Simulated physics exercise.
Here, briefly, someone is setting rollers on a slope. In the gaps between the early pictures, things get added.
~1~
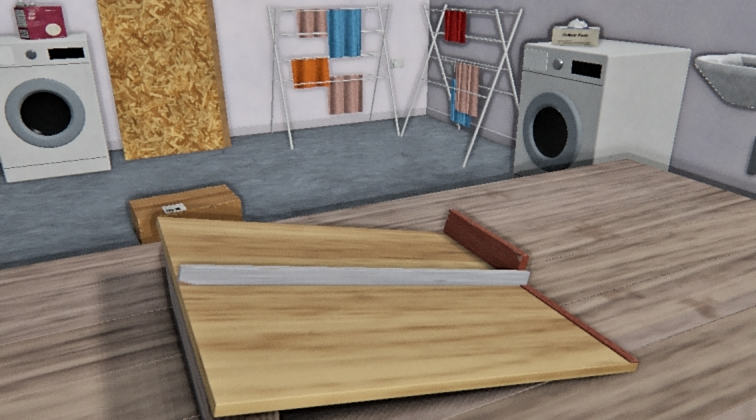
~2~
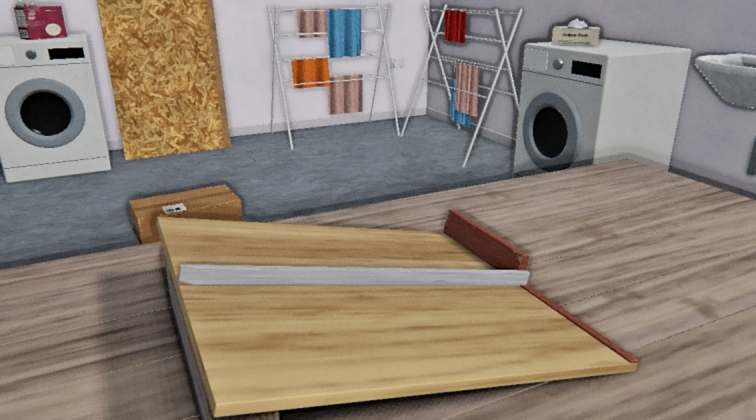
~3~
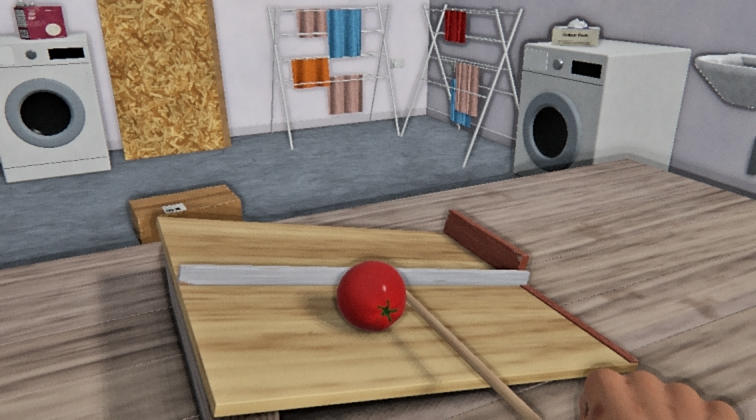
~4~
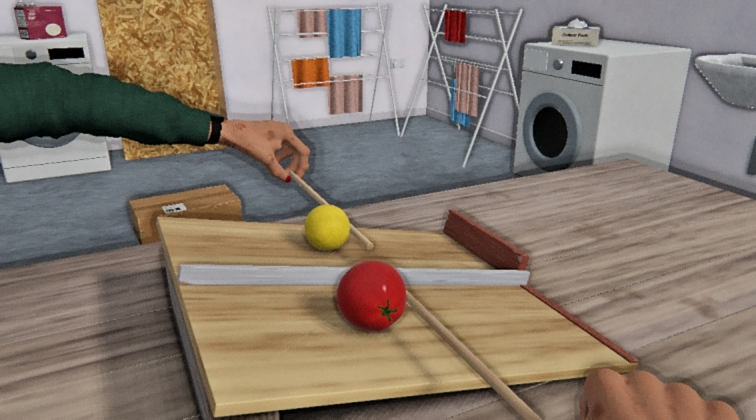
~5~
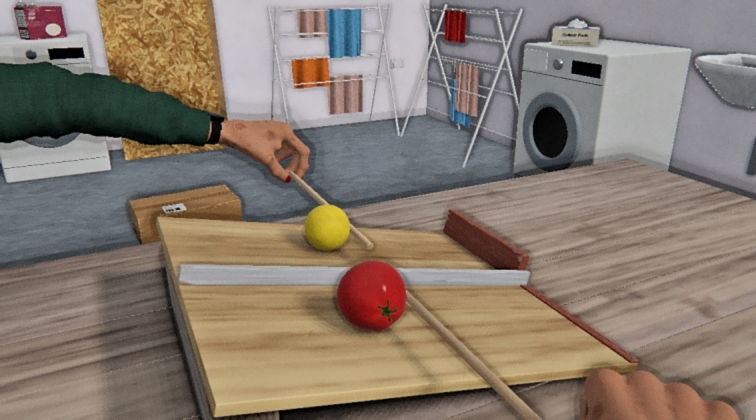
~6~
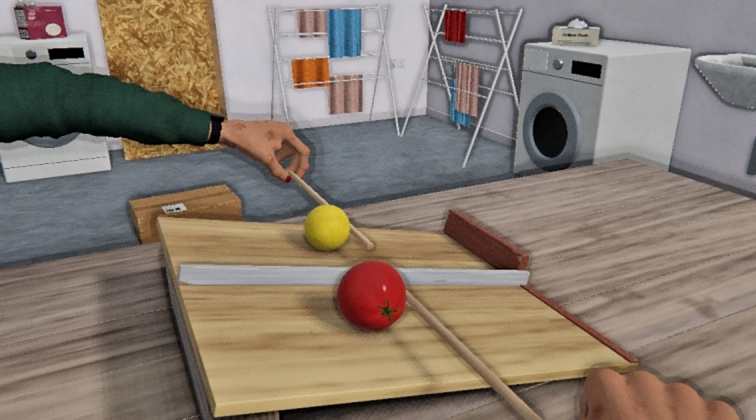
Two hands with sticks hold a red tomato, then a yellow lemon, on a sloping board.
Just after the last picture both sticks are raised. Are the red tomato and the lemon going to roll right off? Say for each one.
Red tomato falls off, lemon stays put.
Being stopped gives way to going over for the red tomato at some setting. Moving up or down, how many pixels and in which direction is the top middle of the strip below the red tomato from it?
Up, by around 12 pixels.
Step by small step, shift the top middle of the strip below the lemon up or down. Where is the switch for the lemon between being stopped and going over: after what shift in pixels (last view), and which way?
That's a shift of close to 16 pixels downward.
Then, 0.70 s on from there, red tomato off the board near (611, 295); lemon rolling on the board near (462, 236).
In the end, the red tomato rolls off the board; the lemon stops on the board, near (464, 236).
